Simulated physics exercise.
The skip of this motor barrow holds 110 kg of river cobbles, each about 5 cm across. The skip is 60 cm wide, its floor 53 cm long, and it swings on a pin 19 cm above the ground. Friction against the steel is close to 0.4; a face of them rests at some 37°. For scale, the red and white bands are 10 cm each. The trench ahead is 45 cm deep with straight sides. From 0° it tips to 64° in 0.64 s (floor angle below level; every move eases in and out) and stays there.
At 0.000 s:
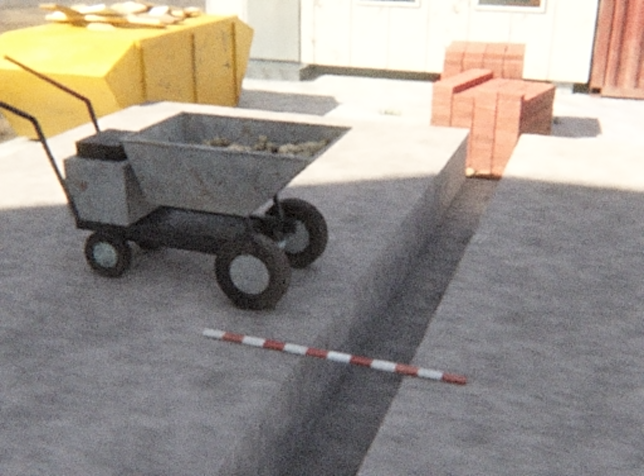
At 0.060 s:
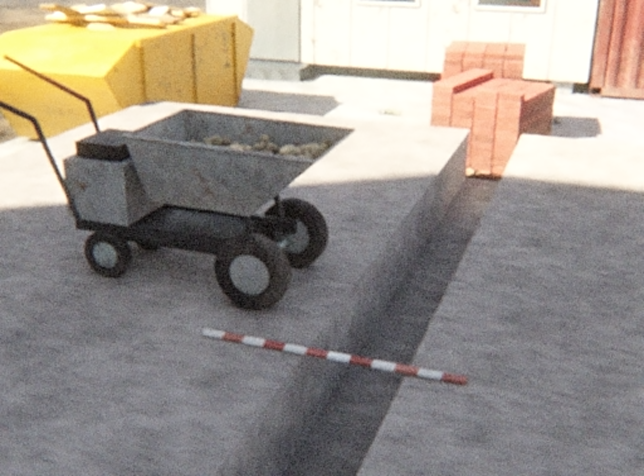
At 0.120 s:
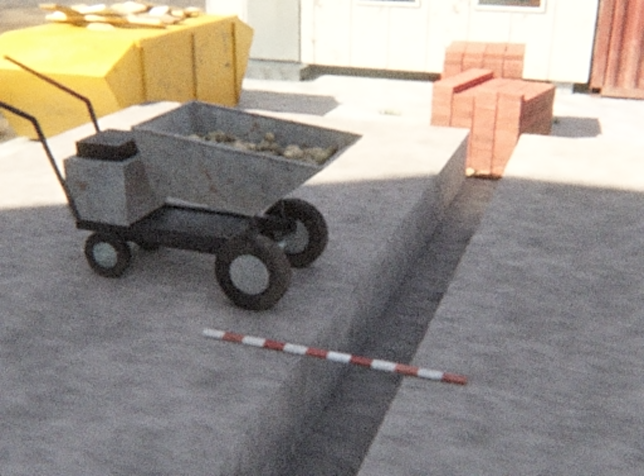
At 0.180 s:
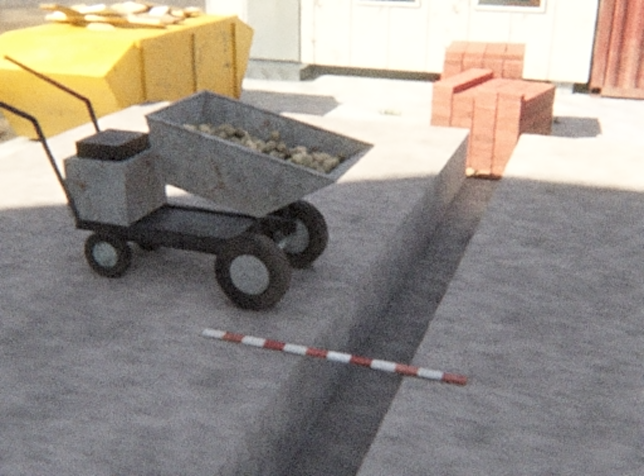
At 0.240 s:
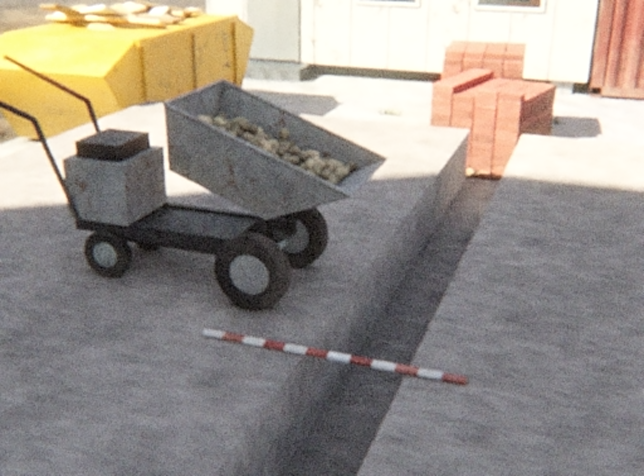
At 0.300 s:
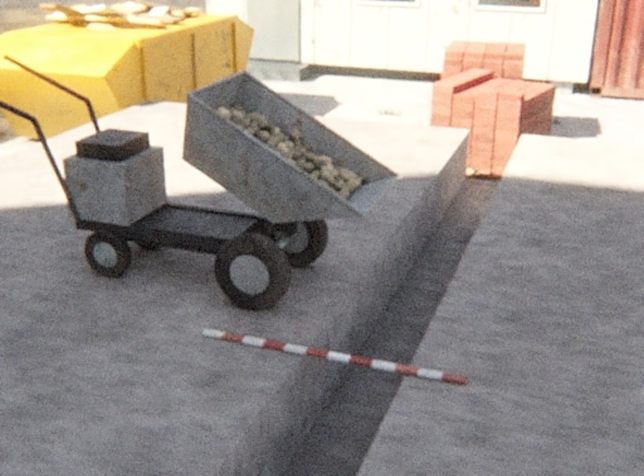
A grey motor barrow stood beside a narrow trench with its skip full of cobbles, and the skip's back end rose steadily while its front lip tilted down toward the right.
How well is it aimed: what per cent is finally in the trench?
Roughly 42 per cent ends in the trench.
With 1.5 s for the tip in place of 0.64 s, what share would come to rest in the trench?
In that case some 60 per cent.
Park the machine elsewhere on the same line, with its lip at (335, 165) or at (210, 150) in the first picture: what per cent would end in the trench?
About 20 and 80 per cent.
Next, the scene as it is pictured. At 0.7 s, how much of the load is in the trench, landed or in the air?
About 10 per cent by then.
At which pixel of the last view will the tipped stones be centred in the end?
Their middle is at about (458, 310).
After 0.5 s the floor is at 54°; 100 % in the skip; the foremost stones are at (374, 238).
After 0.7 s the floor is at 64°; 87 % in the skip, 9 % in the trench, 5 % past the trench; the foremost stones are at (453, 280).
After 1.1 s the floor is at 64°; 27 % in the skip, 21 % in the trench, 52 % past the trench; the foremost stones are at (598, 335).
After 3.0 s the floor is at 64°; 0 % in the skip, 42 % in the trench, 58 % past the trench; the foremost stones are past the picture's edge.
